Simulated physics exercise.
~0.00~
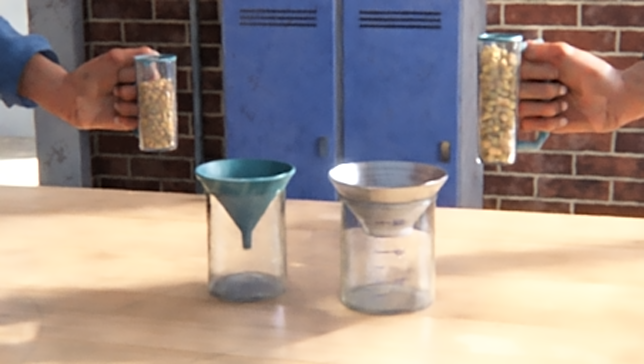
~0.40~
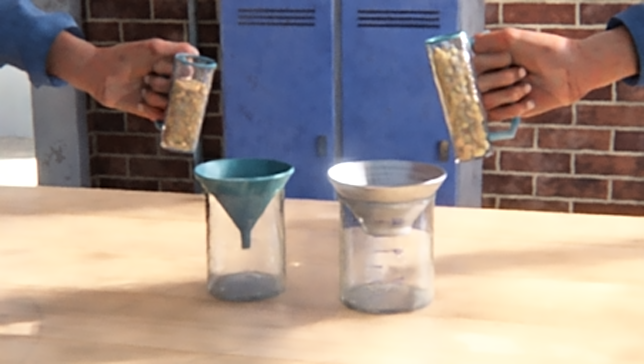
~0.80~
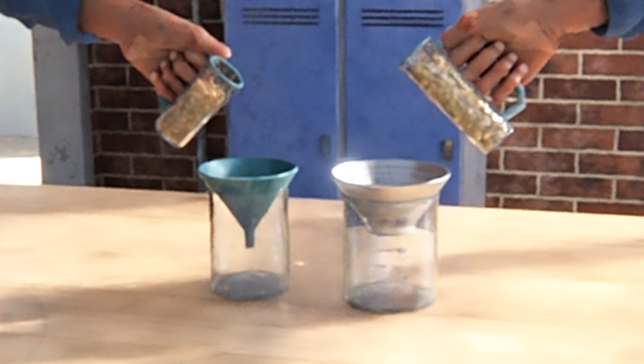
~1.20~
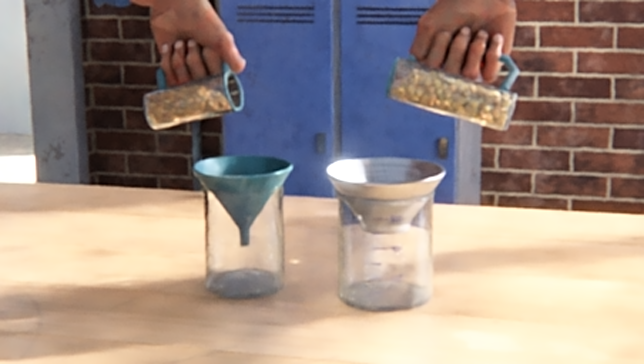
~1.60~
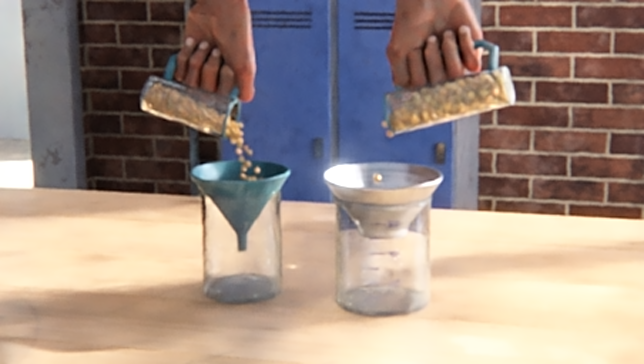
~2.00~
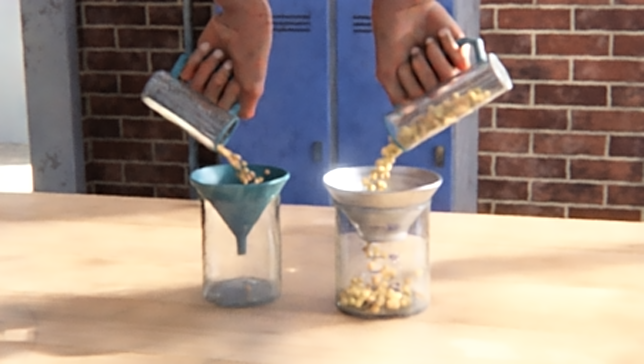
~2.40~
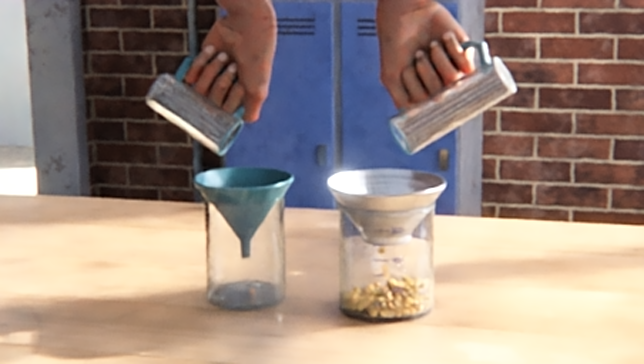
We see two hands tip clear cups of pale, loose pieces over funnels resting in glass jars until the cups are empty; the left jar stays nearly bare as its teal funnel clogs, while the pieces on the right pass through the grey funnel and heap in the jar.
